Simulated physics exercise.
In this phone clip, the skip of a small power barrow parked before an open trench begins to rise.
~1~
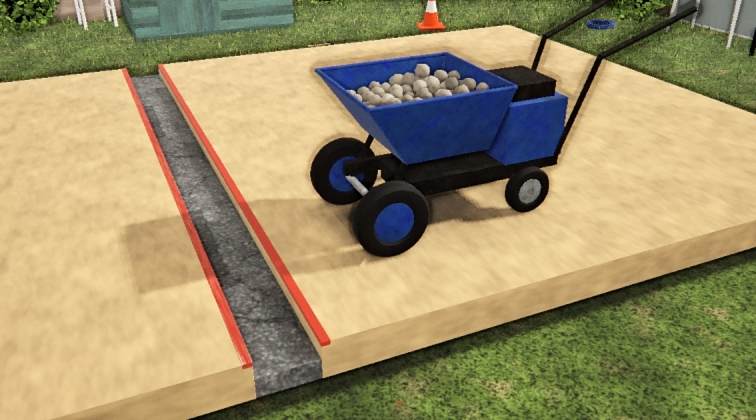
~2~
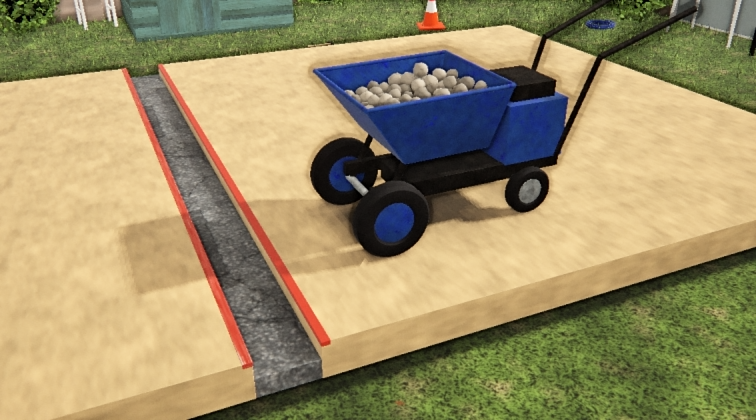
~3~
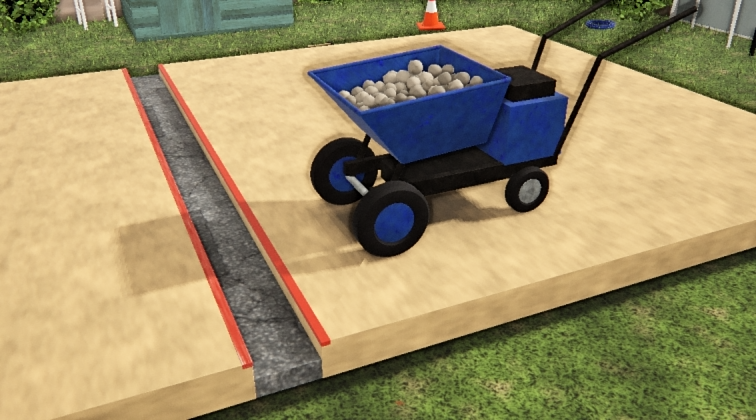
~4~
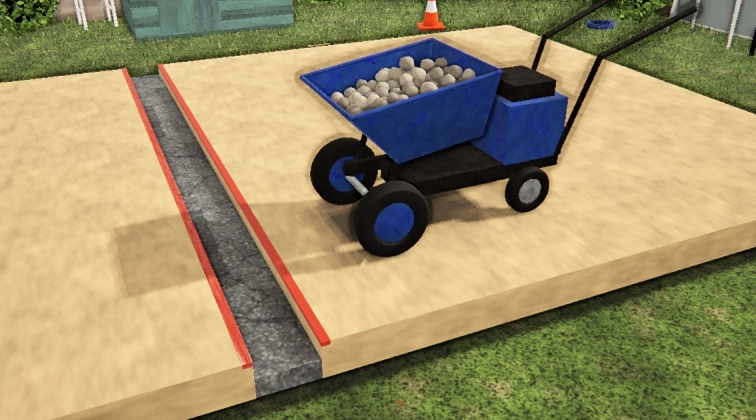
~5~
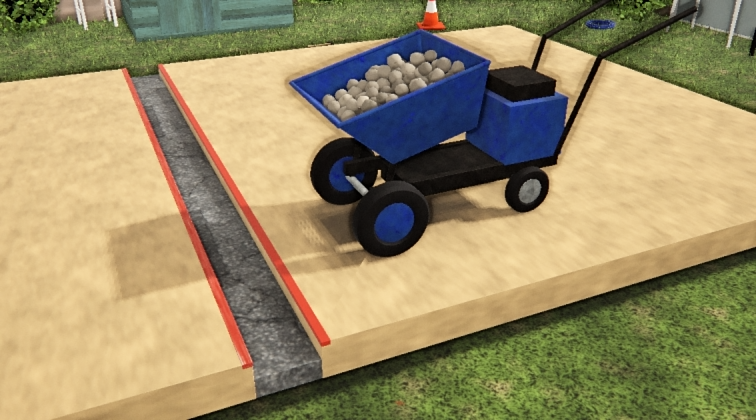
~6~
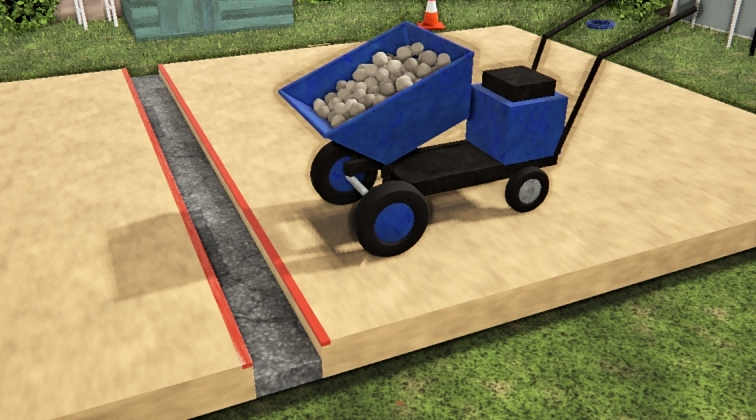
The blue skip of a small power barrow, loaded with rounded river pebbles, sits level before a narrow, red-edged trench, then begins to tilt toward the left. Its back end rises and its lip moves lower and further left, until it is clearly tipped, while the wheels stay still.
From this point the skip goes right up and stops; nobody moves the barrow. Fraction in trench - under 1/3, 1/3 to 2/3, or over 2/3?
Hits one third to two thirds.
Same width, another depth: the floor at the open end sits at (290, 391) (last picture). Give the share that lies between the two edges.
The share would be roughly 70 per cent.
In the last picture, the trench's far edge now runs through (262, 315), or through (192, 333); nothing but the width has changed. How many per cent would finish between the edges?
I'd put it near 20 in a hundred, then near 90 in a hundred.
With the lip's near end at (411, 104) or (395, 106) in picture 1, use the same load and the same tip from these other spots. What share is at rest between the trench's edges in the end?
Roughly 70 per cent first, then roughly 70 per cent.
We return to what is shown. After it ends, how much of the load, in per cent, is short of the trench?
It comes to close to 0 %.
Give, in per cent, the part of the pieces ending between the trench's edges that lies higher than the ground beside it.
Roughly 40 %.
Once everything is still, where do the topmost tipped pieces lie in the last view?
Settled peak, approx. (231, 247).
Soon, skip tipped steeply; all in the skip.
A while on, skip tipped right over; most in the skip; a small part in or heaped over the trench; a small part beyond it; a small part falling.
Towards the end, skip tipped right over; a small part in the skip; about half in or heaped over the trench; about a third beyond it.
Finally, skip tipped right over; a stray few short of the trench; about half in or heaped over the trench; about half beyond it.
